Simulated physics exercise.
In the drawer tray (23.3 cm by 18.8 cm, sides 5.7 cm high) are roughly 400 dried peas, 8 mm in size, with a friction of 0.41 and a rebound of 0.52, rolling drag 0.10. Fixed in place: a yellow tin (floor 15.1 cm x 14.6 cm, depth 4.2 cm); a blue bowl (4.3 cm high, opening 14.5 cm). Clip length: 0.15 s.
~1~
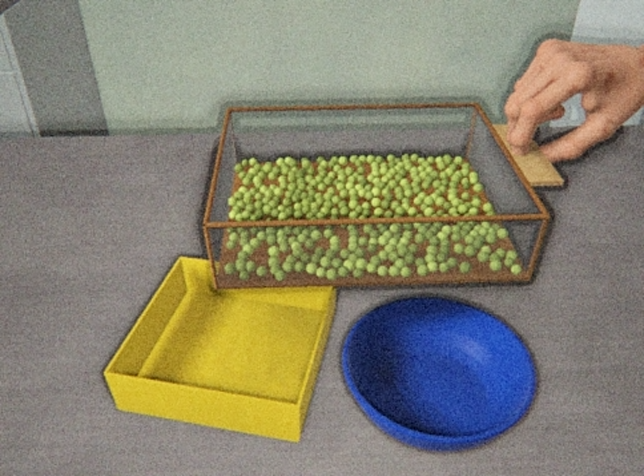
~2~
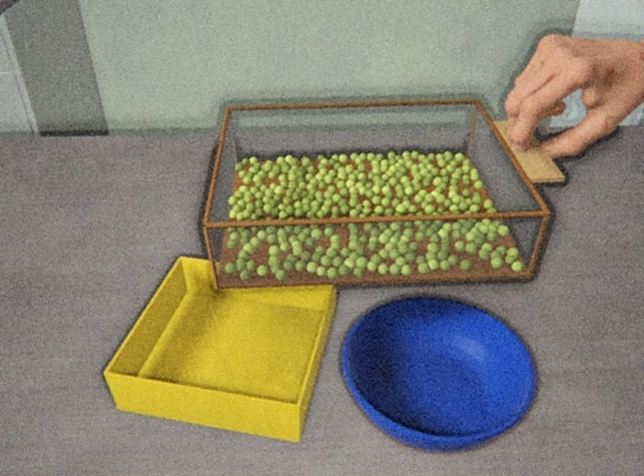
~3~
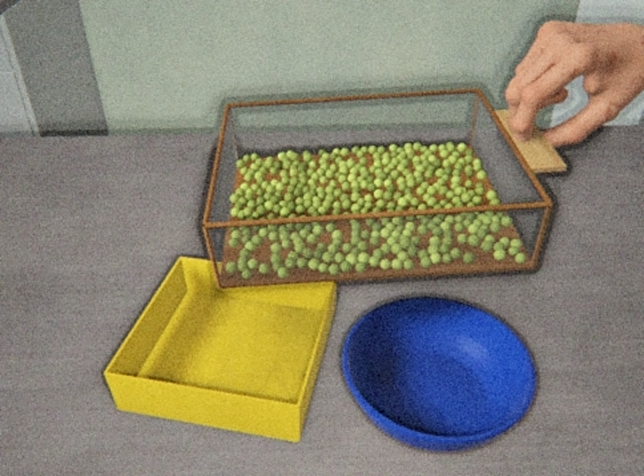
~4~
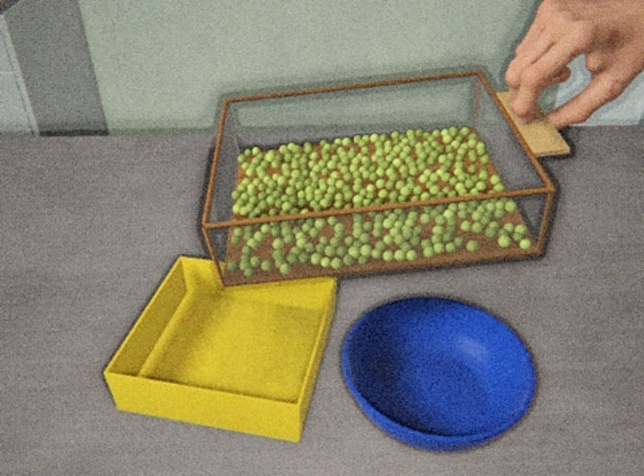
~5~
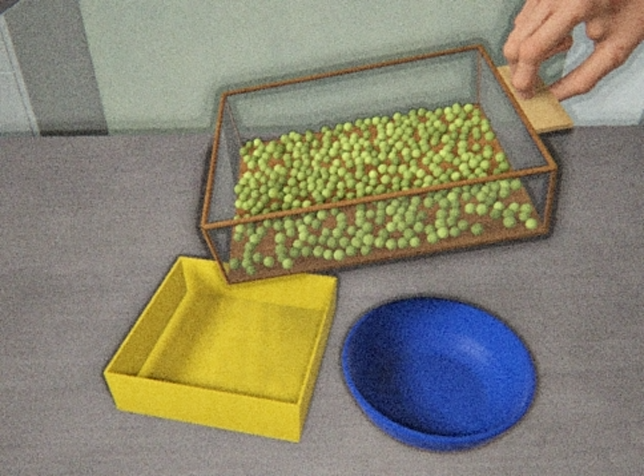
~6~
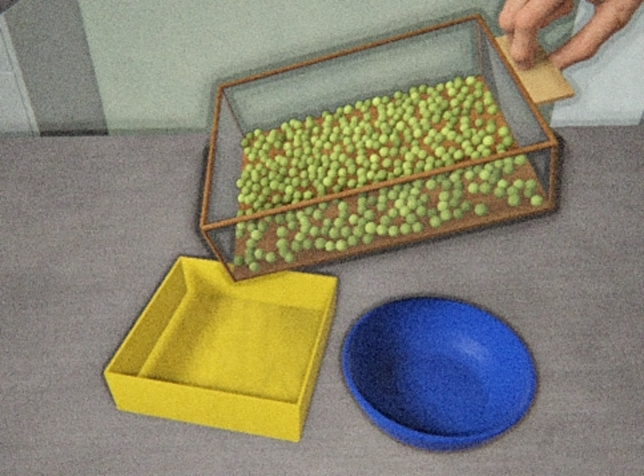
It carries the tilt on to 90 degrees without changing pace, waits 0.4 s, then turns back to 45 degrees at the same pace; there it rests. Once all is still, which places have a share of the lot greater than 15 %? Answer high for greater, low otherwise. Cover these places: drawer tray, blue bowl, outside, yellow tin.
Drawer tray: High, blue bowl: Low, outside everything: High, yellow tin: High.
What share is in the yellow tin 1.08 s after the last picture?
By then, around 30 percent is in.
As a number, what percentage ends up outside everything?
Share: Around 35 per cent.
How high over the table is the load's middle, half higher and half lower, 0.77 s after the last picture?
I'd estimate close to 4 centimetres.
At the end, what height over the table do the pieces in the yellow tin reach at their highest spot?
Roughly 2.0 centimetres above the table.
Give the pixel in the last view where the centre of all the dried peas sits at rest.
At about (206, 372).
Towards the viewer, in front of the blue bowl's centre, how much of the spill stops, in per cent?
About 80 per cent.
Then, 0.42 s after the last picture, tilt 88 degrees; drawer tray 100 %; middle of all pieces near (222, 133).
Then, 0.77 s after the last picture, tilt 90 degrees; drawer tray 40 %, outside 35 %, yellow tin 20 %, in the air 10 %; middle of all pieces near (137, 325).
Then, 1.08 s after the last picture, tilt 63 degrees; drawer tray 30 %, outside 35 %, yellow tin 30 %; middle of all pieces near (134, 351).
Then, 1.39 s after the last picture, tilt 45 degrees; drawer tray 30 %, outside 35 %, yellow tin 35 %; middle of all pieces near (137, 354).
In the end, drawer tray 30 %, blue bowl 0 %, outside 35 %, yellow tin 35 %.
